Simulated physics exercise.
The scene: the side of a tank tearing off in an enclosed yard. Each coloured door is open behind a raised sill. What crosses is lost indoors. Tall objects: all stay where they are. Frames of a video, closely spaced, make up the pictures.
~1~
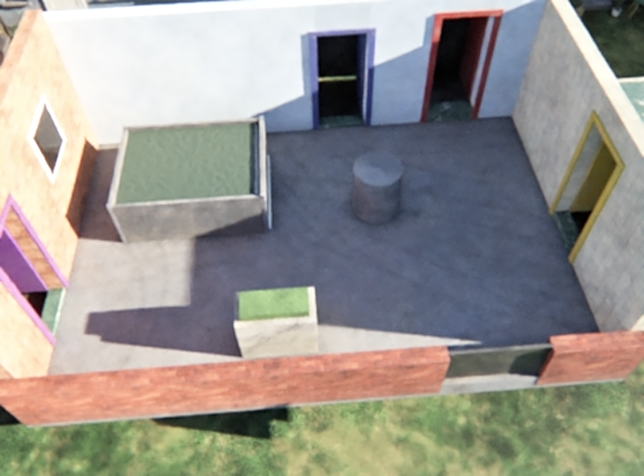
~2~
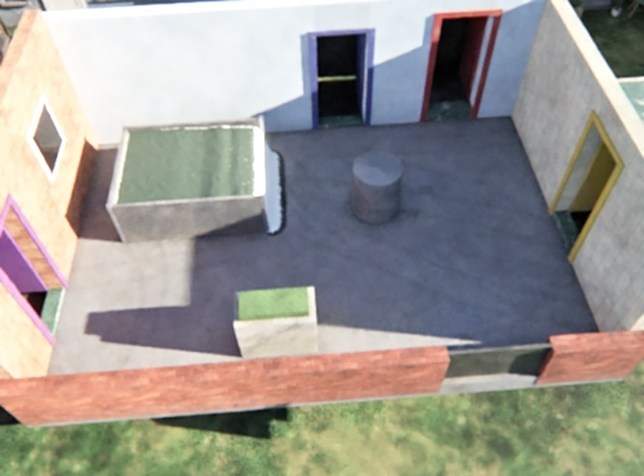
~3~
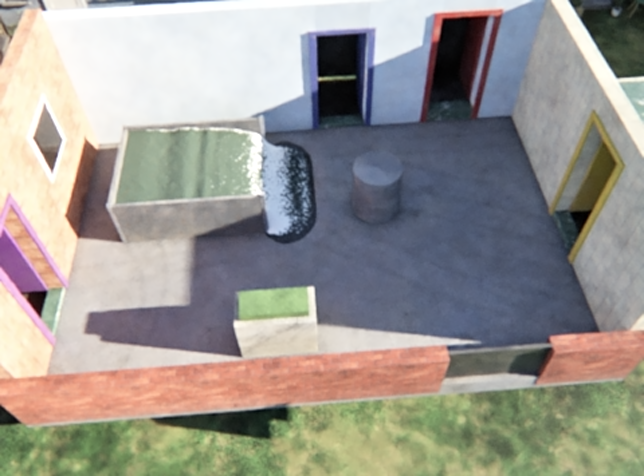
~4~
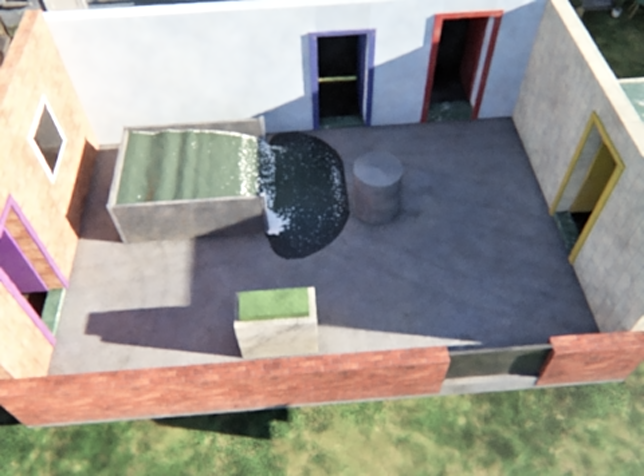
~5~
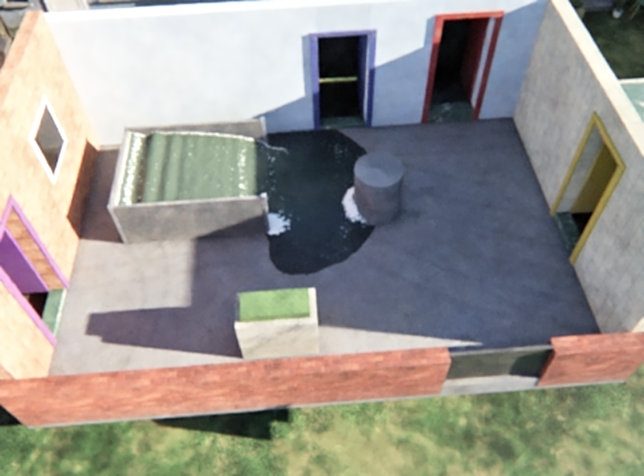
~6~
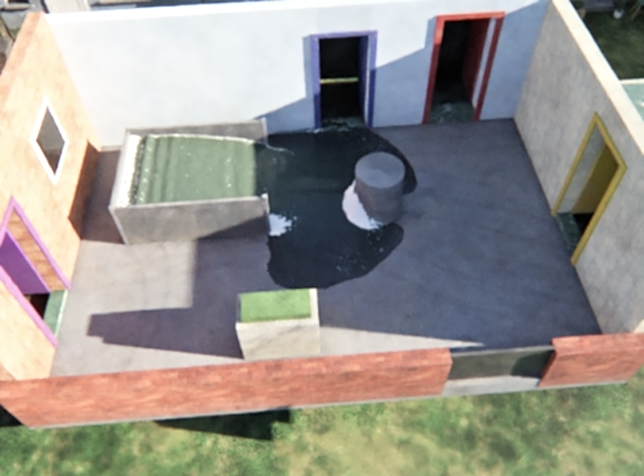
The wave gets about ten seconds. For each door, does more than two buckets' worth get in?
Door by door: The blue door, yes; the yellow door, no; the purple door, yes; the red door, no.
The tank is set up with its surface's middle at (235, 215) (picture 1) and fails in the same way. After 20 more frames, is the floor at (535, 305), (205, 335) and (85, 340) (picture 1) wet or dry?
First spot swamped, second bare, third bare.
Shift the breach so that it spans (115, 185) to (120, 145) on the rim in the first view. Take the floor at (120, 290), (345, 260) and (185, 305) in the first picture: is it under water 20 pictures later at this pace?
Going in your order, I'd say drenched, then still bare, then drenched.
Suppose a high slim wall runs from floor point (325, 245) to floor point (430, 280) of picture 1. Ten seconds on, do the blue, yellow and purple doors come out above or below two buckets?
Result - blue door: Overshoots; yellow door: Overshoots; purple door: Overshoots.
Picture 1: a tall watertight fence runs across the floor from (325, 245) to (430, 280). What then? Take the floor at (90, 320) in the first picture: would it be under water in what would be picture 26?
At that place: Dry.
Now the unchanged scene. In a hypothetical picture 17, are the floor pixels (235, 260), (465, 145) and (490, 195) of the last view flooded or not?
Result, as listed: Not wetted / wetted / wetted.
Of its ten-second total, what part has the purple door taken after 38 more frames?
That comes out to 0 per cent by my count.
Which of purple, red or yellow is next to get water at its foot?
It's the red-painted one.
A moment on, water covers 40 % of the floor; the blue door under two buckets in, the yellow door not reached, the purple door not reached, the red door wet at the sill, nothing in.
Next, water covers 55 % of the floor; the blue door over two buckets in, the yellow door wet at the sill, nothing in, the purple door not reached, the red door wet at the sill, nothing in.
Then, water covers 65 % of the floor; the blue door far over two buckets in, the yellow door wet at the sill, nothing in, the purple door not reached, the red door wet at the sill, nothing in.
Later, water covers 75 % of the floor; the blue door far over two buckets in, the yellow door wet at the sill, nothing in, the purple door not reached, the red door under two buckets in.
In the end, water covers 100 % of the floor; the blue door far over two buckets in, the yellow door under two buckets in, the purple door over two buckets in, the red door under two buckets in.
